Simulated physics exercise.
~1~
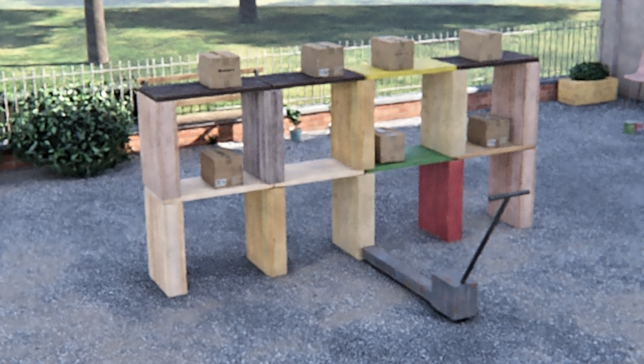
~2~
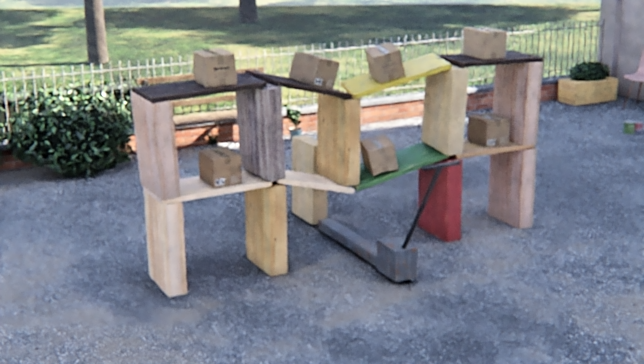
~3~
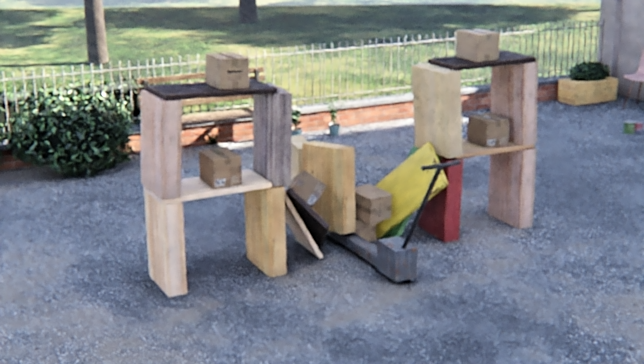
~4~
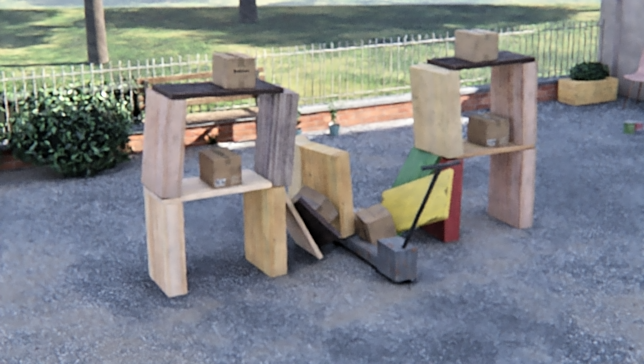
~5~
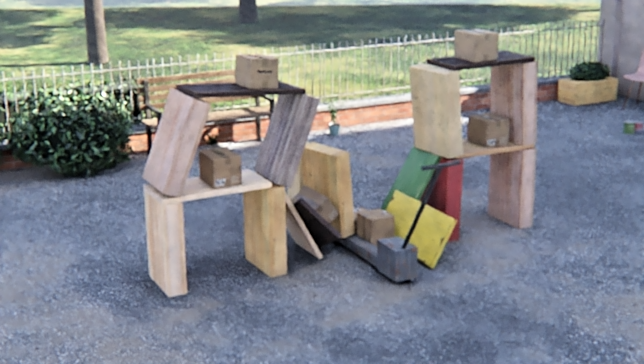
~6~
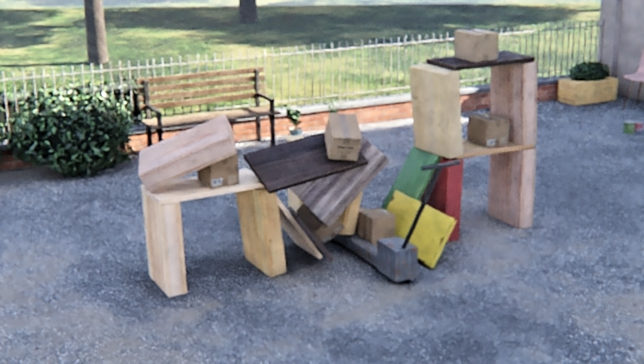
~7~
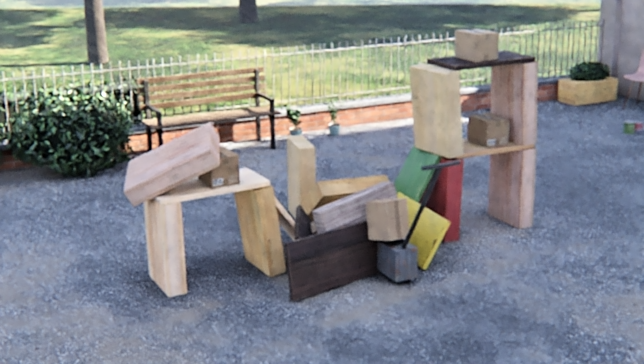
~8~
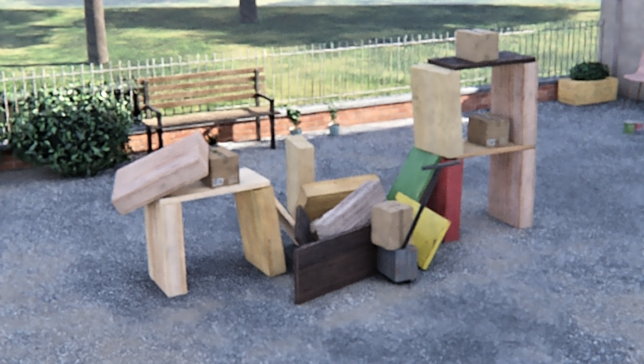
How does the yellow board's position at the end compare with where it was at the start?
At the start the yellow board lies flat across the top of the shelving with a box on it. By the end it is down near the ground beside the jack, tilted steeply in front of the red upright.
